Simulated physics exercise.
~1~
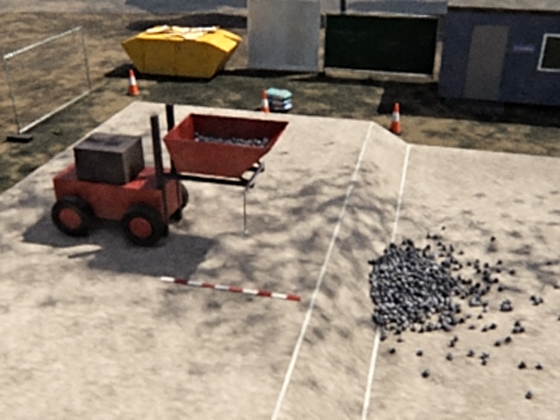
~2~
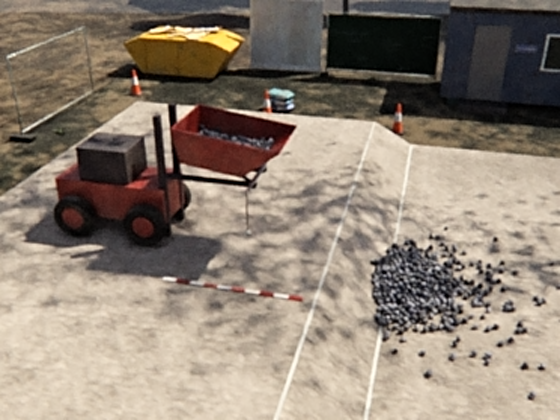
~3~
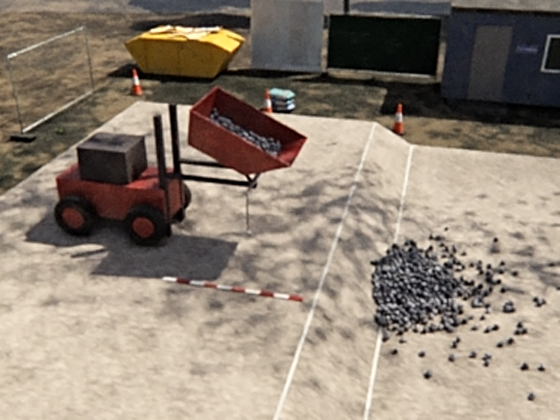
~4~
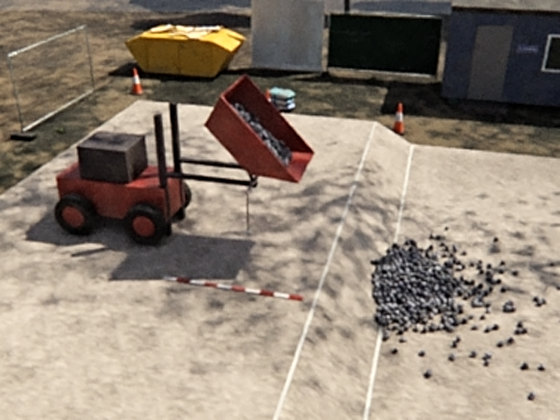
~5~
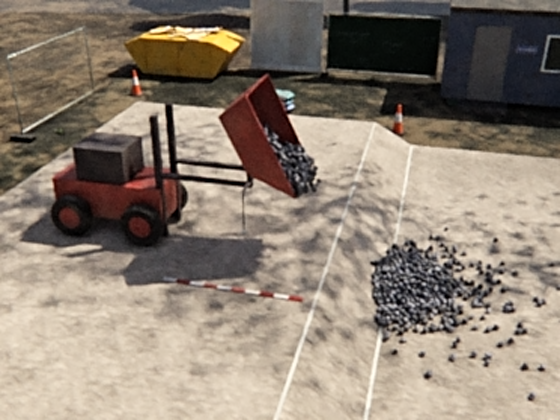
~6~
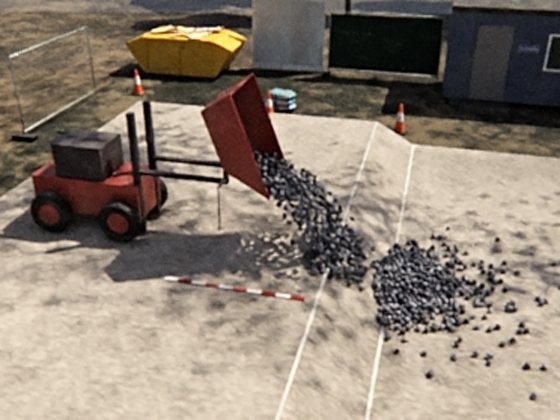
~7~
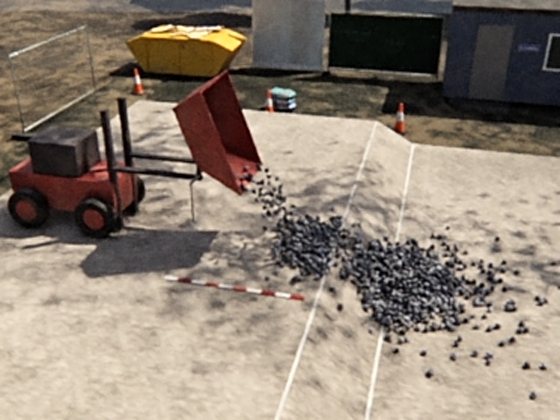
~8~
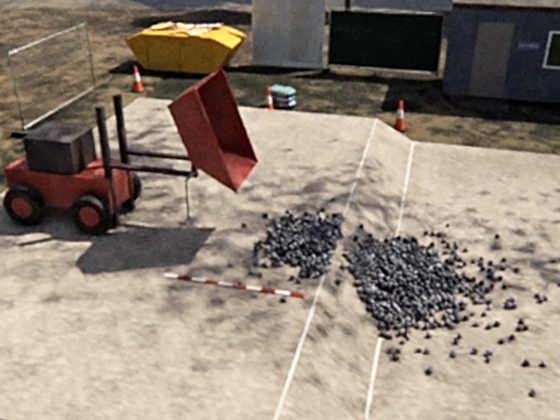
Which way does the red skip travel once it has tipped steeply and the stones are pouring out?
It travels to the left, carried along as the fork truck backs away from the stones.
